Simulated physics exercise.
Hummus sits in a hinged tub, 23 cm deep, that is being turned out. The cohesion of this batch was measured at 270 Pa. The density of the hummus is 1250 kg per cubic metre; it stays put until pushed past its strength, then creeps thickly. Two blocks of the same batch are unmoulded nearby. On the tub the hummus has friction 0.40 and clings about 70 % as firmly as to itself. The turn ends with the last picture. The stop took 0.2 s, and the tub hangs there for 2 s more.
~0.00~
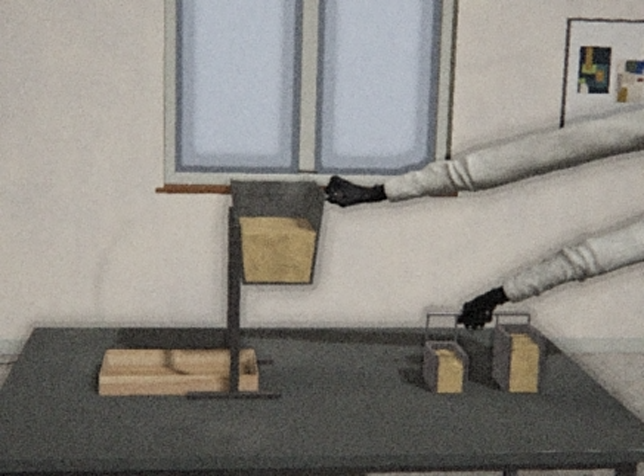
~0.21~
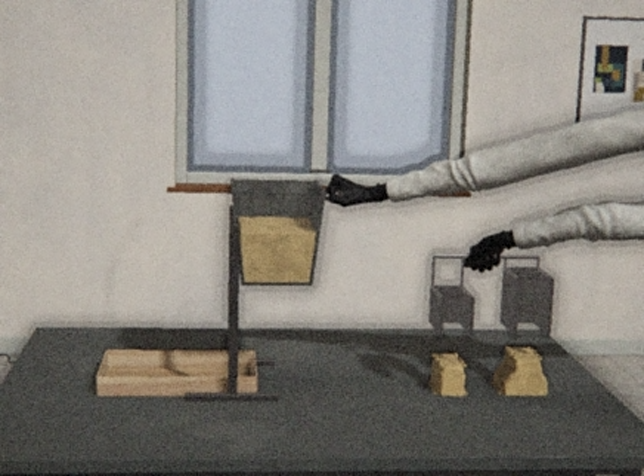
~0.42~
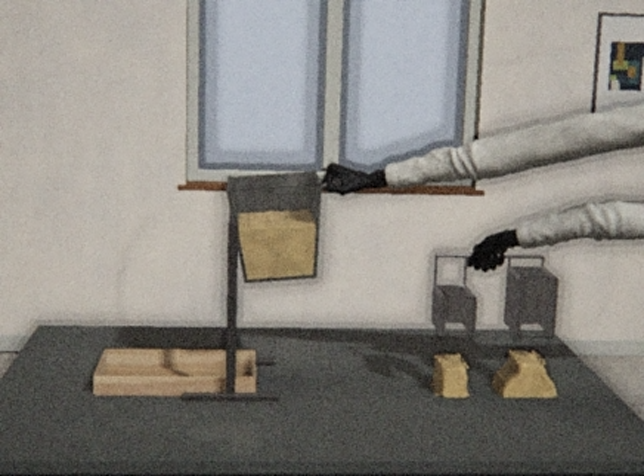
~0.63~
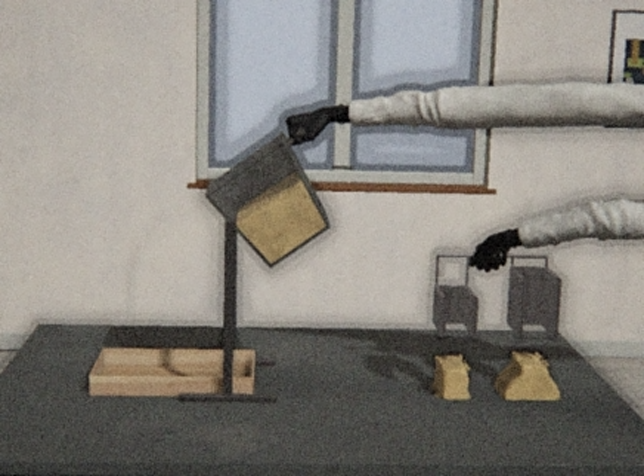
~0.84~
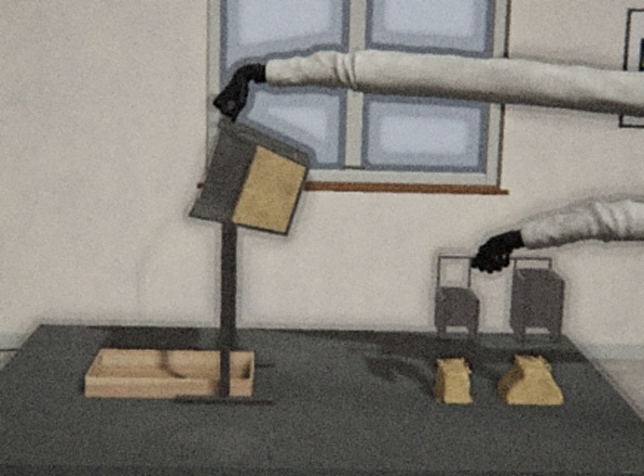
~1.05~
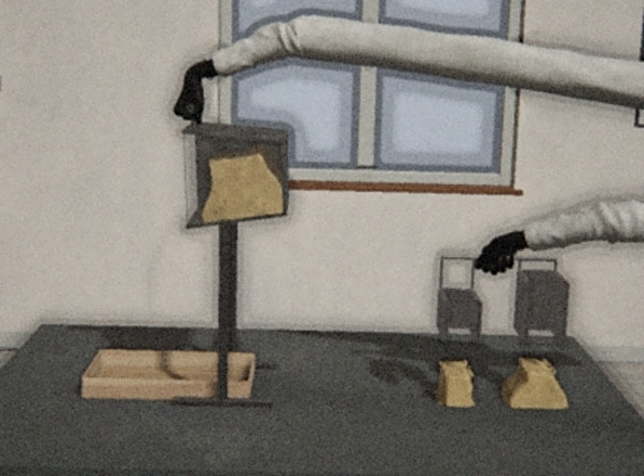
Two arms in pale sleeves and black gloves reach in from the right over a dark grey table, seen from the front and slightly above in a cream-walled room with a window. One holds a grey tub of yellow-tan paste on a post behind a shallow wooden tray; the other lifts two grey moulds off two yellowish blocks, which slump slightly, the right one more. The upper arm then swings the tub leftward onto its side, the paste shifting inside, as the view drifts slightly left.
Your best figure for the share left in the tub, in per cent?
The share left in the tub is near 52 %.
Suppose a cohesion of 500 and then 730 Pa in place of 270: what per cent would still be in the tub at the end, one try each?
In turn about 100 %, 100 %.
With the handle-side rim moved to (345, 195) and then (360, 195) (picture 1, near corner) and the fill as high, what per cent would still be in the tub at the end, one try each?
In that order: 40 %, 35 %.
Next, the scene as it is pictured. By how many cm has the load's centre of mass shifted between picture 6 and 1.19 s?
About 6 cm.
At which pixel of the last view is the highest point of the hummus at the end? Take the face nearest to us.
Around (259, 193).
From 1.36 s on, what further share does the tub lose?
About 7 %.
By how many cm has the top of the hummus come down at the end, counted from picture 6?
Roughly 9 cm.
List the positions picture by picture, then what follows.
Handle-side rim at (322, 194), tilt 0 degrees; crest of the hummus at (310, 233); block heights 8.3 cm, 13 cm (left to right), in the first frame.
Handle-side rim at (322, 194), tilt 0 degrees; crest of the hummus at (310, 233); block heights 8.1 cm, 9.9 cm (left to right), in the second frame.
Handle-side rim at (318, 184), tilt 5 degrees; crest of the hummus at (311, 225); block heights 8.0 cm, 9.0 cm (left to right), in the third frame.
Handle-side rim at (281, 144), tilt 36 degrees; crest of the hummus at (299, 184); block heights 8.0 cm, 9.0 cm (left to right), in the fourth frame.
Handle-side rim at (218, 127), tilt 73 degrees; crest of the hummus at (257, 149); block heights 8.0 cm, 9.0 cm (left to right), in the fifth frame.
Handle-side rim at (183, 134), tilt 92 degrees; crest of the hummus at (255, 156); block heights 8.0 cm, 9.0 cm (left to right), in the sixth frame.
After 1.19 s, the tub is at 93 degrees and holds 88 %.
After 1.36 s, the tub is at 93 degrees and holds 59 %.
After 1.53 s, the tub is at 93 degrees and holds 53 %.
After 1.70 s, the tub is at 93 degrees and holds 52 %.
After 3.05 s, the tub is at 93 degrees and holds 52 %.
